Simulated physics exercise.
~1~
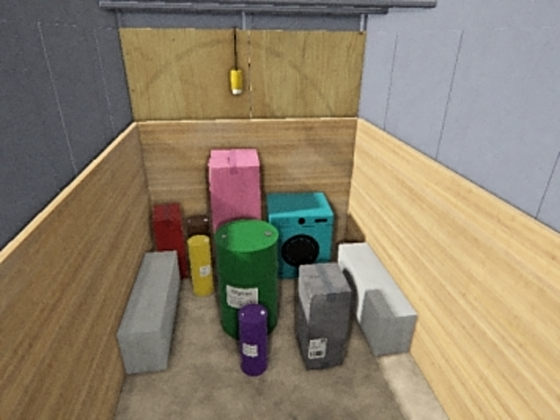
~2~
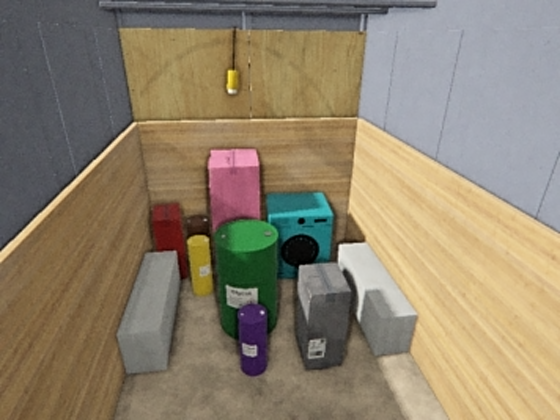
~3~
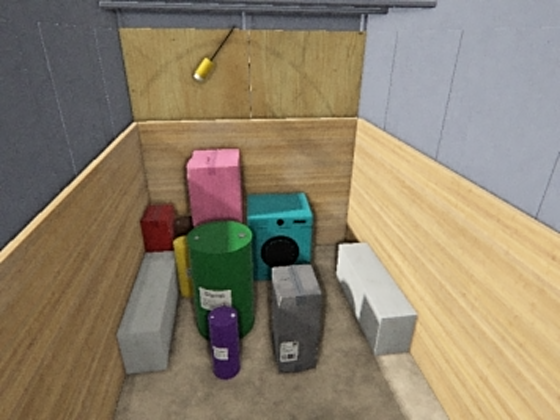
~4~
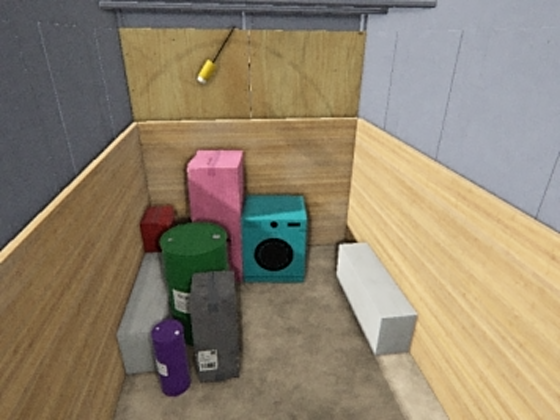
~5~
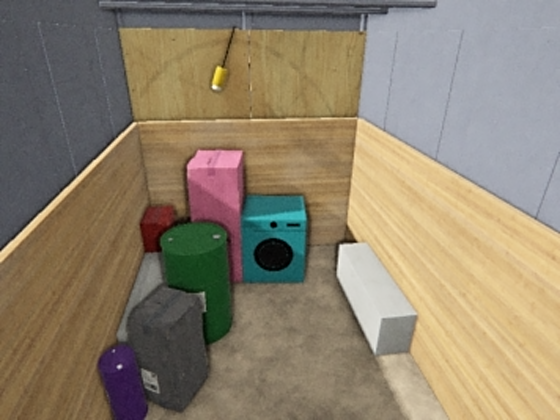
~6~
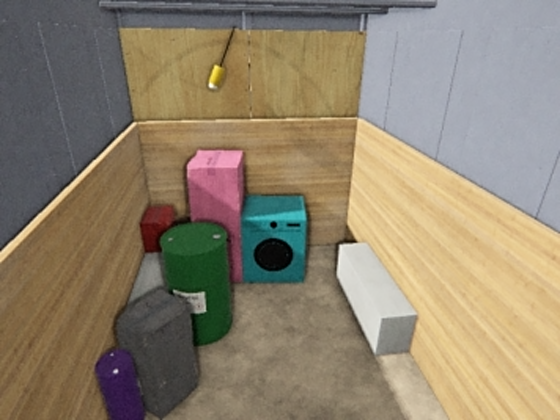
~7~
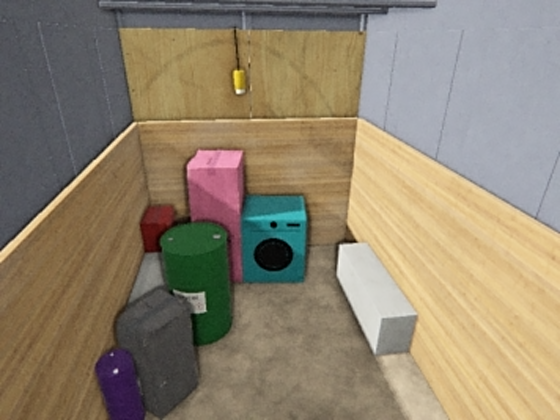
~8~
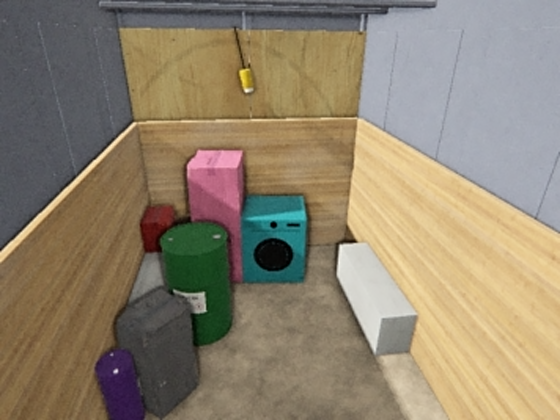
In a van's load bay, loose items slide left and settle upright by the wall.
